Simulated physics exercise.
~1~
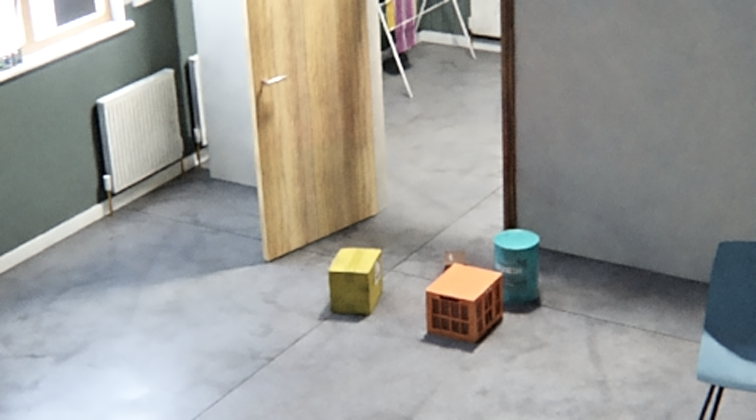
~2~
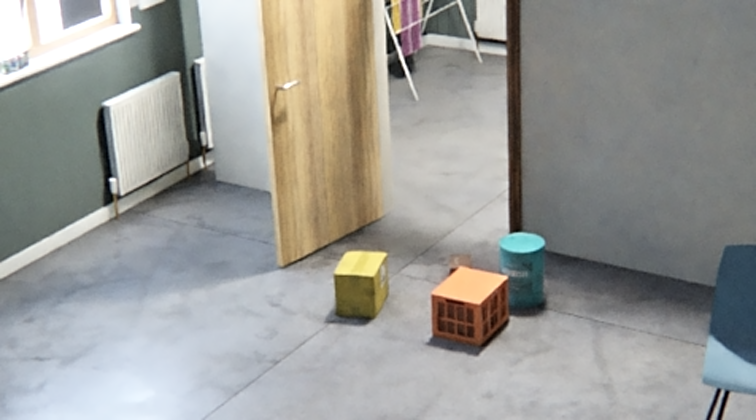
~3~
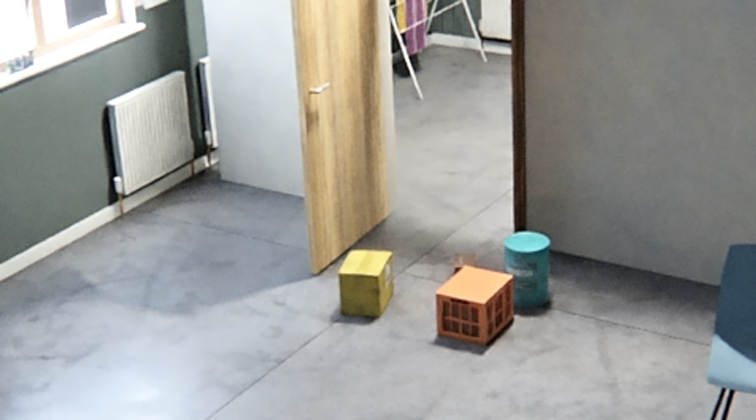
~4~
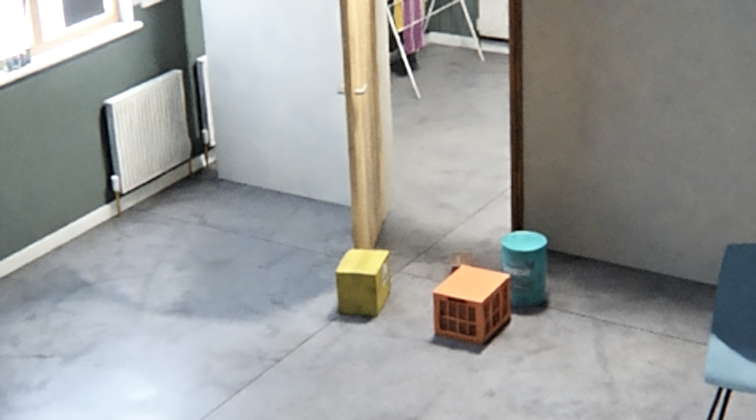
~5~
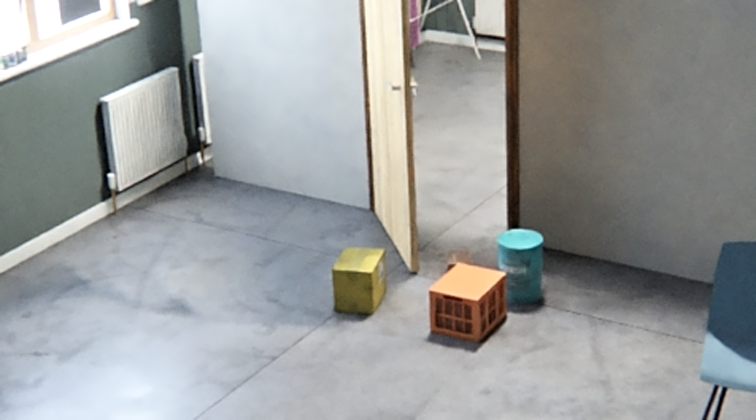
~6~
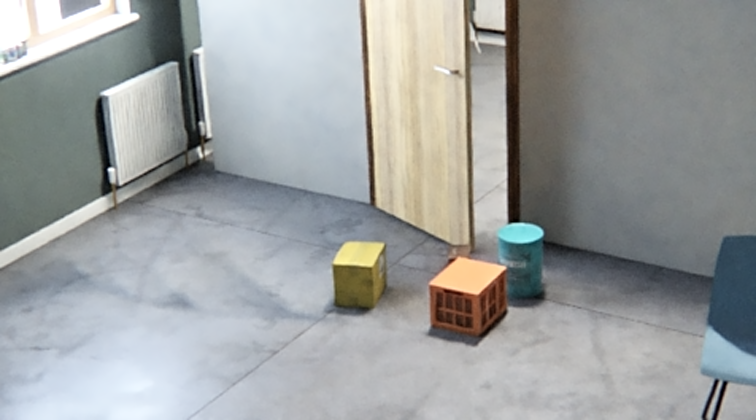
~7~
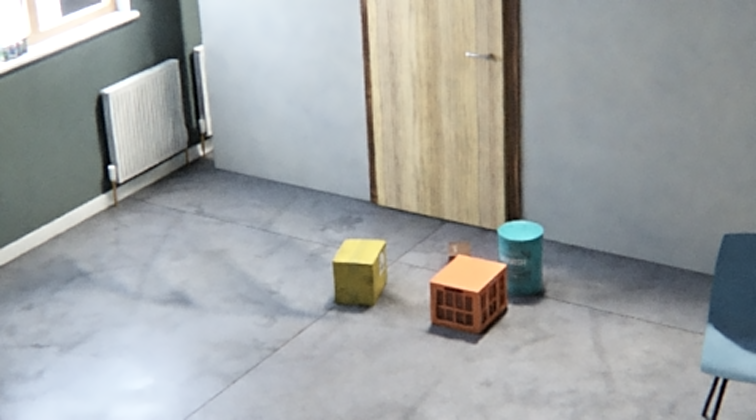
A wide-open wooden door swung steadily toward its frame, passing behind a yellow parcel, an orange crate and a turquoise pail on the grey floor without shifting them, and ended up shut, hiding the drying rack in the room beyond.
